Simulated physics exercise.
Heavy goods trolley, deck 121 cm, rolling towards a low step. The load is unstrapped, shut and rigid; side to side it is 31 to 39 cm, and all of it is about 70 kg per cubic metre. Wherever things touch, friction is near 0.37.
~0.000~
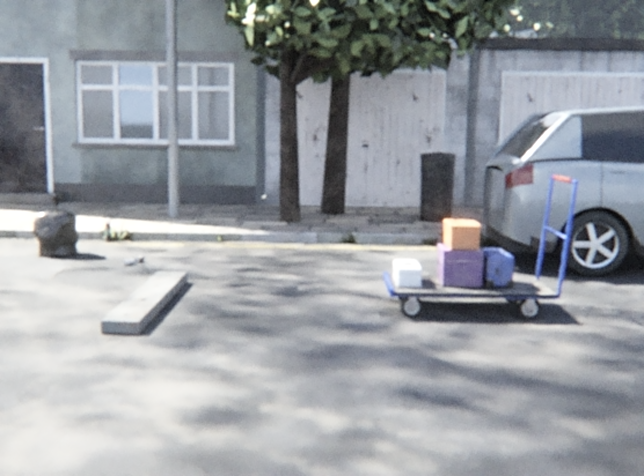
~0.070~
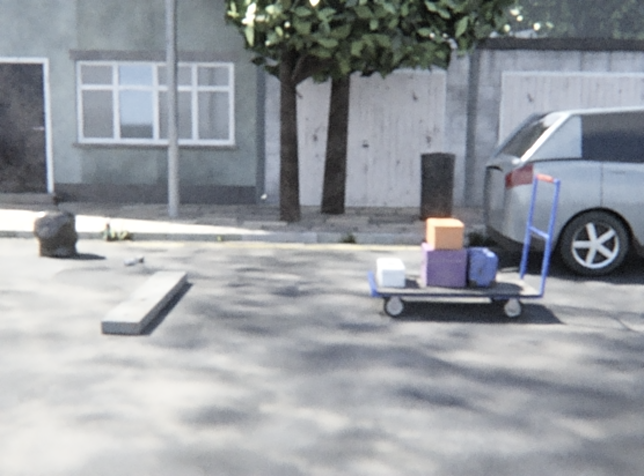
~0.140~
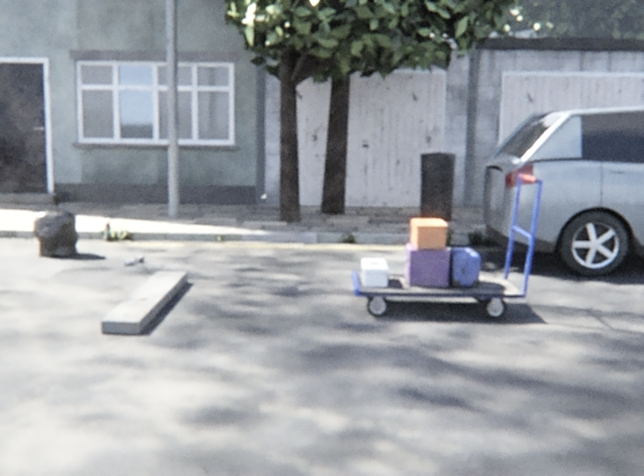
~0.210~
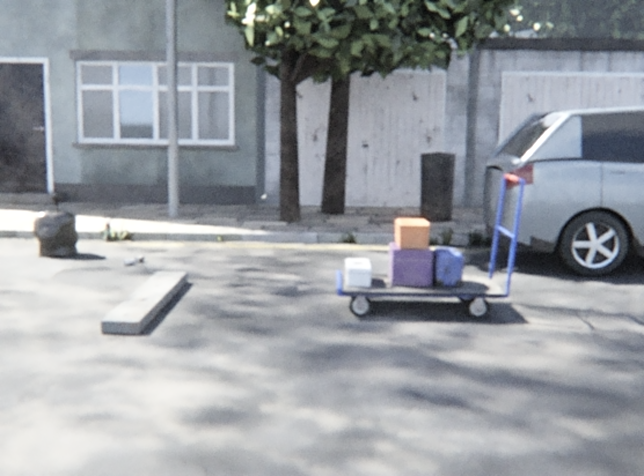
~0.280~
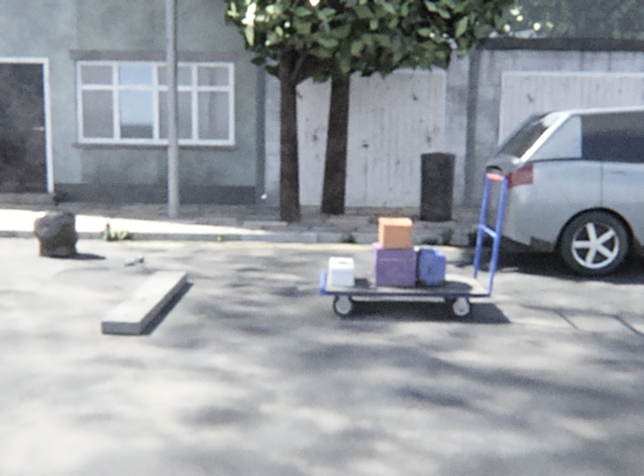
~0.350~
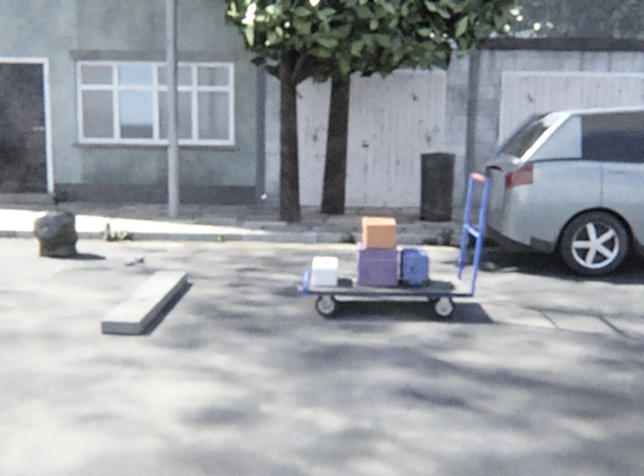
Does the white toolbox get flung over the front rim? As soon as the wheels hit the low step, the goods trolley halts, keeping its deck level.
No.
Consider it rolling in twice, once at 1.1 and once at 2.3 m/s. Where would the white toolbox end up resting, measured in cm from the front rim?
Roughly 10 cm behind the front rim on the first try and 40 cm past it on the second.
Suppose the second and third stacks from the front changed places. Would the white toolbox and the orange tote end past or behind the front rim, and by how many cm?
The white one stops 10 cm short of the rim, while orange goes 40 cm beyond it.
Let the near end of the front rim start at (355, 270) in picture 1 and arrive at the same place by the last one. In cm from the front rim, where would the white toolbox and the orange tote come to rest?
Neither reaches the rim: White stops 10 cm short and orange stops 40 cm short.
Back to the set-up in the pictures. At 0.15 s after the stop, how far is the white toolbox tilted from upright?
I'd put the tilt near 20 degrees.
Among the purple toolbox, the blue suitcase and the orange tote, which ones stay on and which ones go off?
At the finish purple stays, blue stays, orange goes over the edge.
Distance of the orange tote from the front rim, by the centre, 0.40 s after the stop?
Roughly 5 cm behind it.
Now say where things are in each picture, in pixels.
The first frame shows white toolbox (407, 273), purple toolbox (460, 265), rim corner (392, 292); 182 cm still to roll.
The second frame shows white toolbox (391, 273), purple toolbox (443, 265), rim corner (374, 292); 169 cm still to roll.
The third frame shows white toolbox (374, 273), purple toolbox (427, 265), rim corner (357, 291); 156 cm still to roll.
The fourth frame shows white toolbox (358, 272), purple toolbox (410, 264), rim corner (340, 291); 144 cm still to roll.
The fifth frame shows white toolbox (342, 272), purple toolbox (394, 264), rim corner (322, 291); 131 cm still to roll.
The sixth frame shows white toolbox (325, 272), purple toolbox (377, 264), rim corner (305, 290); 118 cm still to roll. Speed about 1.8 m/s.
The wheels strike at 0.99 s.
After 1.39 s the white toolbox is 12 cm behind the rim, tilted 0°, near (170, 270) in the last picture's view.
After 1.79 s the white toolbox is 12 cm behind the rim, tilted 0°, near (170, 270) in the last picture's view.
When all is still (2.1 s), past the rim, orange tote; behind it, purple toolbox, white toolbox and blue suitcase.
